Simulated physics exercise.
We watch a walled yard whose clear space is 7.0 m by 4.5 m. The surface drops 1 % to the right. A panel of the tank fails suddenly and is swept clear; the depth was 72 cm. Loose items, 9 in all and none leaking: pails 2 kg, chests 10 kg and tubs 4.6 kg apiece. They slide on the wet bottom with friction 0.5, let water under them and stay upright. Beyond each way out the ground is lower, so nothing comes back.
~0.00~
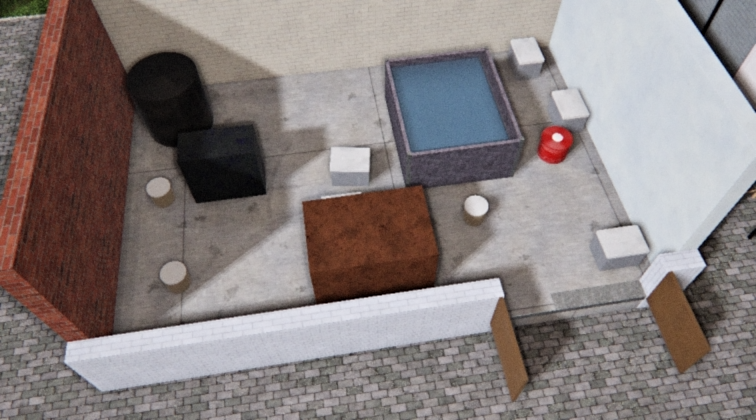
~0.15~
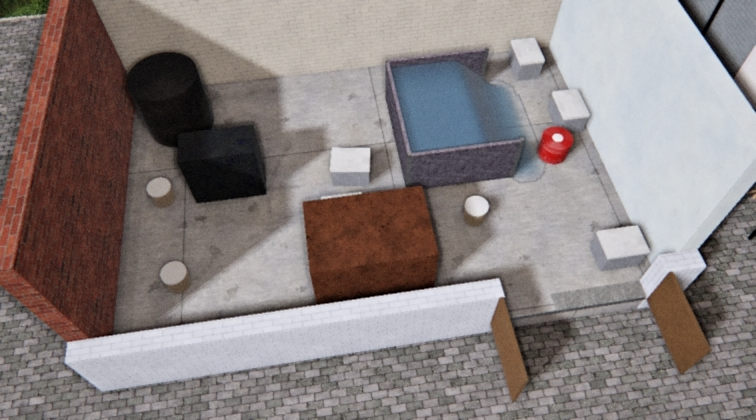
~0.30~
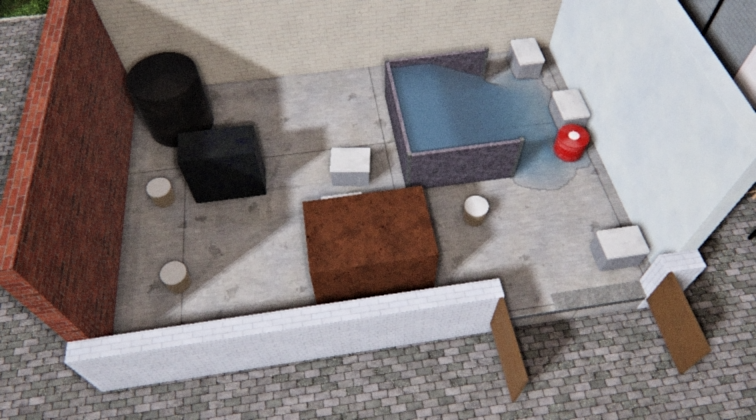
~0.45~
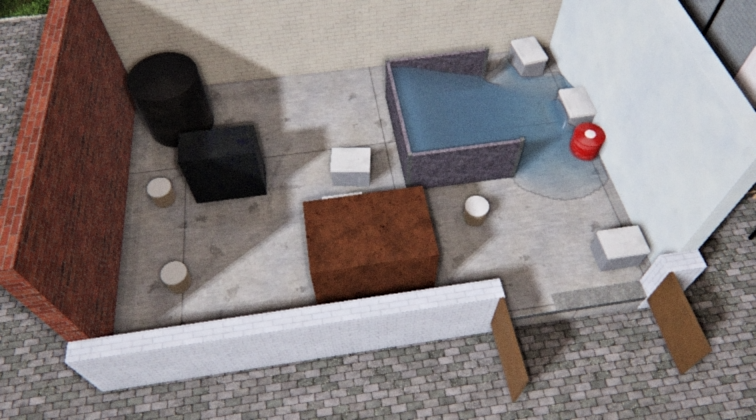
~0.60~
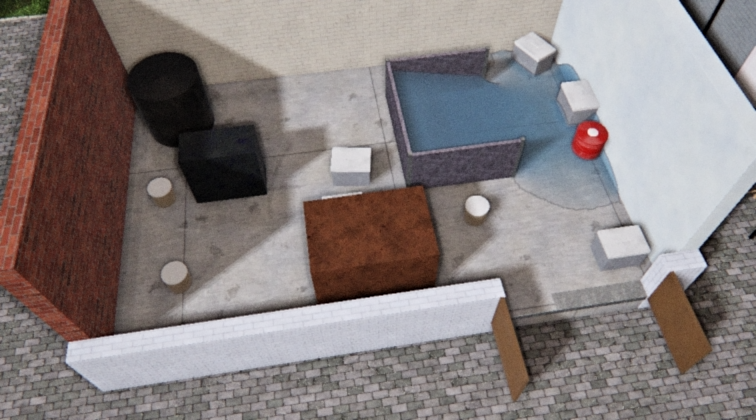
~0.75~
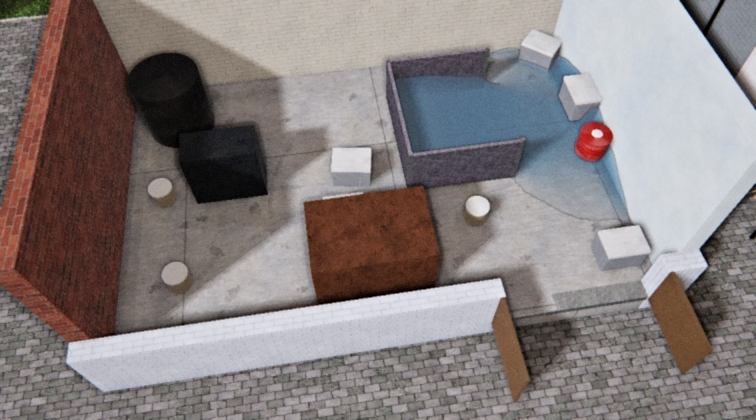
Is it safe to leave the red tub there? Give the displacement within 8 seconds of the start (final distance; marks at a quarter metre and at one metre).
The red tub gets carried off.
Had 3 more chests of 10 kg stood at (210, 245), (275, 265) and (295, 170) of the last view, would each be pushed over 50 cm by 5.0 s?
In turn: Under, short of it, less.
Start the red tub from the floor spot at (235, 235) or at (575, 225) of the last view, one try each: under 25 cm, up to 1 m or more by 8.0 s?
In turn: It stays put; it ends far away.
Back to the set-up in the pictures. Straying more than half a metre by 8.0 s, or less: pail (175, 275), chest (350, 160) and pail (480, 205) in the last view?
In that order: Over, less, less.
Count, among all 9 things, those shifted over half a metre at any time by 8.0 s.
That makes 6.
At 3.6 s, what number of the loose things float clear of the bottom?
At that moment 2.
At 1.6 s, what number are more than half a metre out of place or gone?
By then 2.
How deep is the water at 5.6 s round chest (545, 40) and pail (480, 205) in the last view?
Roughly 8 and 1 cm.
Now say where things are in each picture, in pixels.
The red tub at (557, 138) rests on the ground; 2.6 m2 under water; 0 of 9 have shifted, in the first picture.
The red tub at (557, 138) rests on the ground; water covers 3.6 m2; 0 of 9 have shifted, in the second picture.
The red tub at (574, 136), on the bottom, 24 cm from its start; water covers 4.8 m2; 1 of 9 have shifted, in the third picture.
The red tub at (590, 134) rests on the ground, 48 cm from its start; 6.0 m2 under water; 2 of 9 have shifted, in the fourth picture.
The red tub at (593, 133), afloat, 48 cm from its start; water covers 6.6 m2; 3 of 9 have shifted, in the fifth picture.
The red tub at (597, 134), afloat, 50 cm from its start; water covers 7.1 m2; 3 of 9 have shifted, in the sixth picture.
After 1.6 s the red tub is near (596, 233), 1.7 m from its start, afloat; 0 of 9 are out; 3 afloat.
After 3.6 s the red tub has gone out; 2 of 9 are out; 2 afloat.
After 5.6 s the red tub has gone out; 2 of 9 are out; 2 afloat.
After 8.0 s the red tub has gone out; 3 of 9 are out; 3 afloat.
